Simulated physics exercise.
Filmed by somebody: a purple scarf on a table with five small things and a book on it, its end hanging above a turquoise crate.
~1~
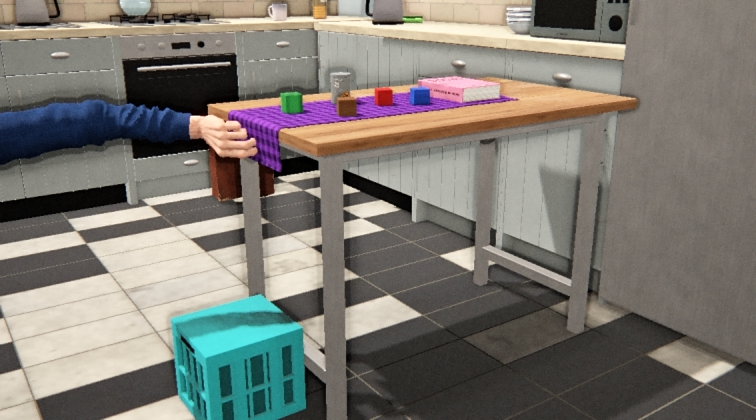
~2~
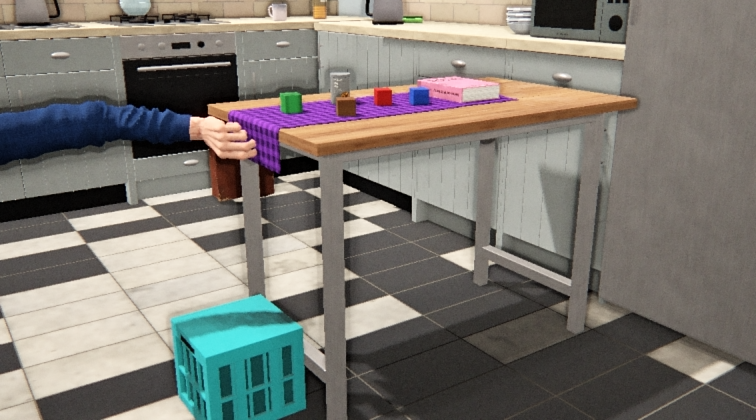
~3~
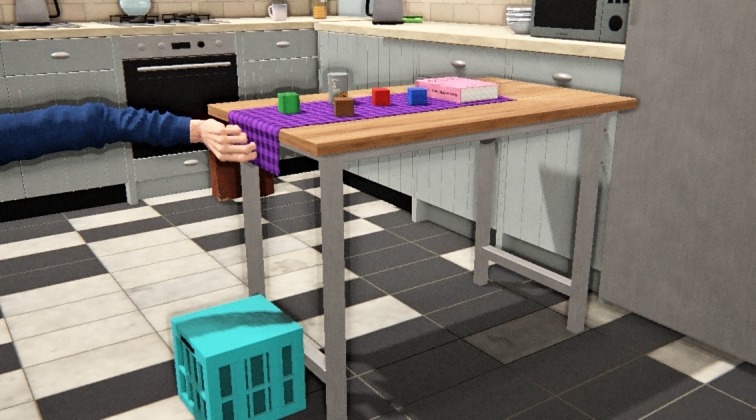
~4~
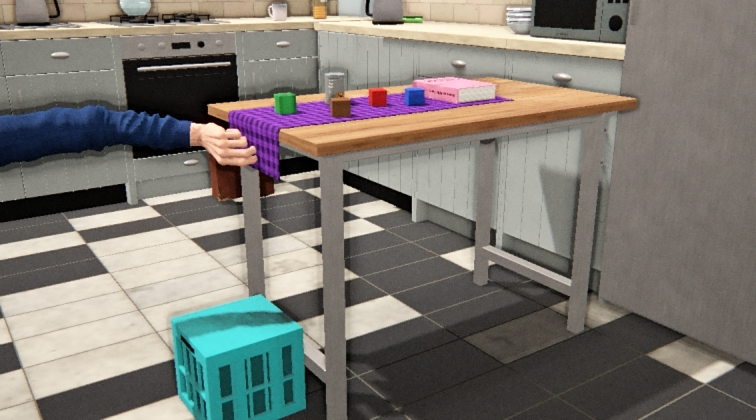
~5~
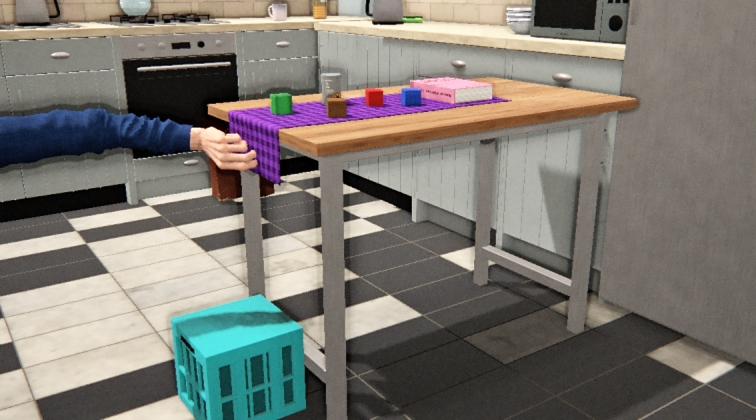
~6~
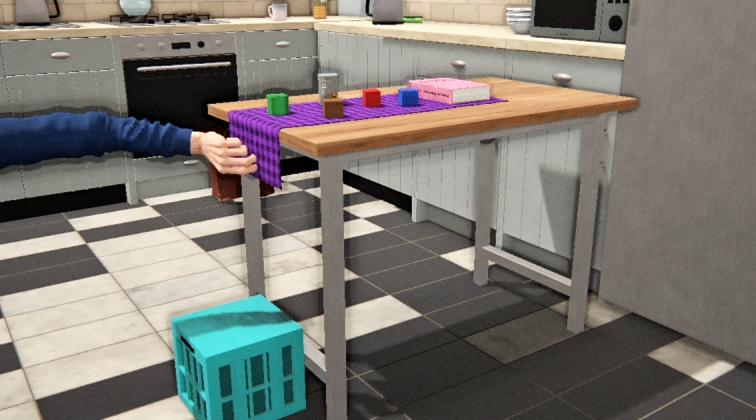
The footage shows a blue-sleeved arm at the left gripping the end of a purple scarf on a kitchen table and pulling it slightly, as the small cubes, grey can and pink book on it shift slowly left.
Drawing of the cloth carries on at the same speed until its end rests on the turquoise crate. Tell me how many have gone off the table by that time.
By that time the count is four.
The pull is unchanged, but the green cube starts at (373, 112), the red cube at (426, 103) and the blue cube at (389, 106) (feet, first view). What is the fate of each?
The green cube is lost, the red cube stays aboard, the blue cube is lost.
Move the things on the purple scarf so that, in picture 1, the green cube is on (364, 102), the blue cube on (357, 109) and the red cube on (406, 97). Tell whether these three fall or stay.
Green cube gone, blue cube gone, red cube stays.
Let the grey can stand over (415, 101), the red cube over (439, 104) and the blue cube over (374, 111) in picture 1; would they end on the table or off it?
Fate of the grey can: It stays; fate of the red cube: It stays; fate of the blue cube: It goes.
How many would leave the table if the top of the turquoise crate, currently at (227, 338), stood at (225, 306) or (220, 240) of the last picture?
First height: 3; second height: 1.
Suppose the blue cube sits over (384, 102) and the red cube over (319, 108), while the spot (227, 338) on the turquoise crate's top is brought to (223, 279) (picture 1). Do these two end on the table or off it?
The blue cube stays aboard; the red cube is lost.
Soon after, hem near (257, 253); green cube and brown cube gone.
After that, hem near (257, 303); green cube, brown cube and grey can gone.
In the end, hem on the crate; green cube, brown cube, grey can and red cube gone. The table loses four.
